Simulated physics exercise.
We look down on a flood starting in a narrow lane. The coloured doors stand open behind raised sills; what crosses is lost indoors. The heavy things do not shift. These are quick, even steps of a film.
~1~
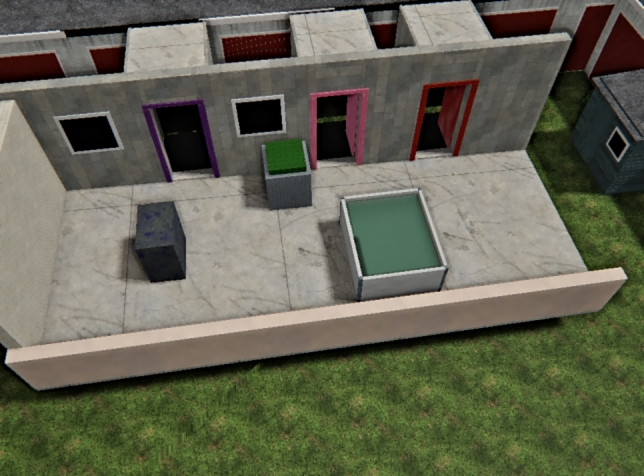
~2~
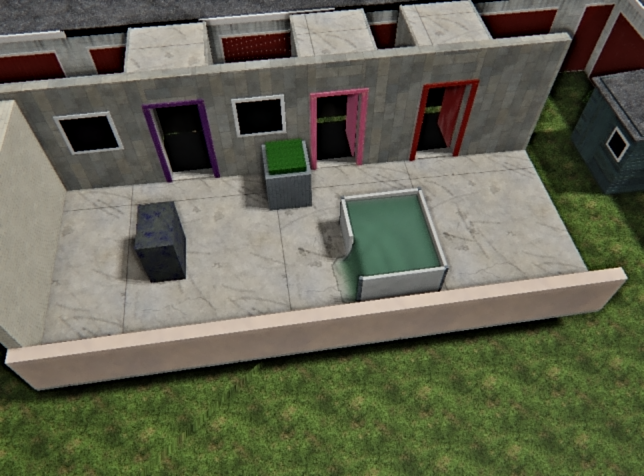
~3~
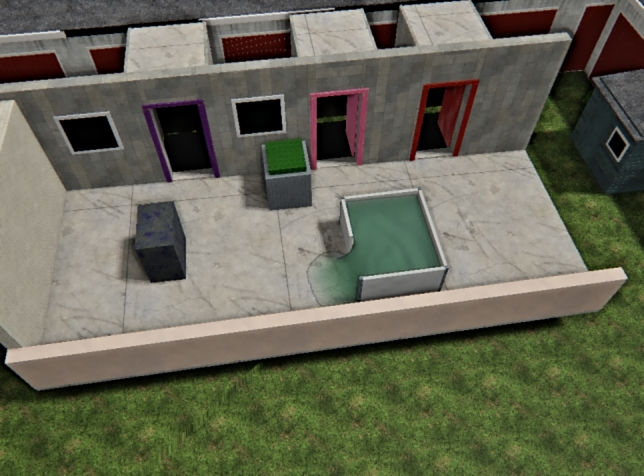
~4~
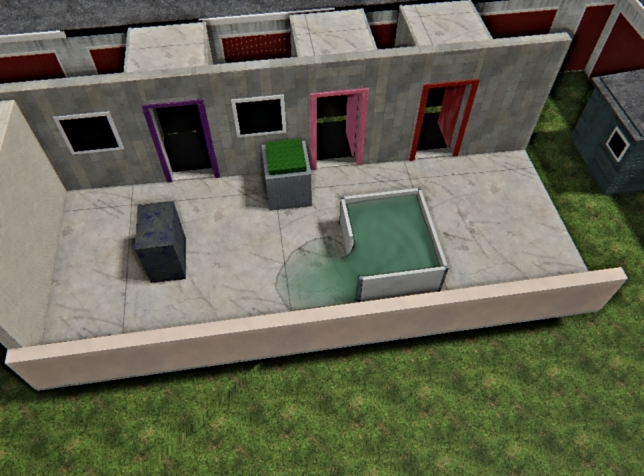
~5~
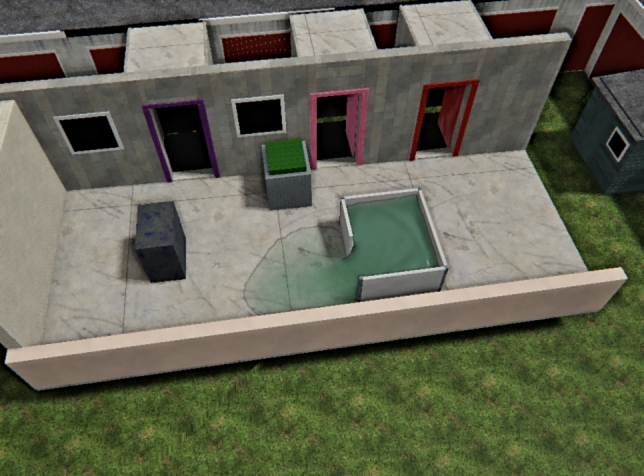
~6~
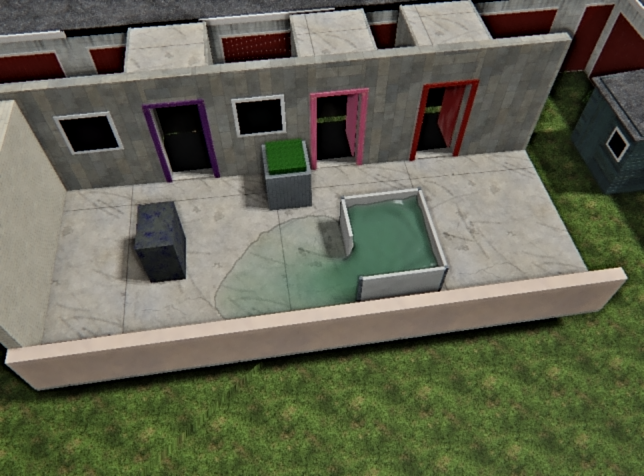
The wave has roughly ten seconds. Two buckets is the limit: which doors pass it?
The red door admits no more than that; the pink door admits no more than that; the purple door lets in a lot.
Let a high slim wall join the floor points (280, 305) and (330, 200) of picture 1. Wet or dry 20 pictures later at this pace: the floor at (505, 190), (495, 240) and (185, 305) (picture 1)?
As listed: Not flooded, free of water, wet.
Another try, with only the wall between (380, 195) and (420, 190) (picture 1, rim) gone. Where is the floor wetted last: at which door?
I say the door marked purple.
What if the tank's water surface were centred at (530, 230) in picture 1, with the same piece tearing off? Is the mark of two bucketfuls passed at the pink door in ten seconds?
The pink door takes more.
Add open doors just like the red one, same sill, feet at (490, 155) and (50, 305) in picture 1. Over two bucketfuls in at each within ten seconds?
As listed: Lets less in, is over.
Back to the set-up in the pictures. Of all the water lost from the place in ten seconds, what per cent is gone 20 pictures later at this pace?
Roughly 20 per cent.
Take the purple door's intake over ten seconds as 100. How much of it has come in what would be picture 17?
I make it 0 per cent.
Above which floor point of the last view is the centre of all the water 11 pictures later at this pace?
I would point to (295, 275).
A moment on, water covers 30 % of the floor; the red door not reached, the pink door not reached, the purple door not reached.
Next, water covers 40 % of the floor; the red door not reached, the pink door not reached, the purple door wet at the sill, nothing in.
Then, water covers 50 % of the floor; the red door not reached, the pink door wet at the sill, nothing in, the purple door over two buckets in.
Later, water covers 60 % of the floor; the red door not reached, the pink door wet at the sill, nothing in, the purple door over two buckets in.
In the end, water covers 70 % of the floor; the red door wet at the sill, nothing in, the pink door under two buckets in, the purple door far over two buckets in.
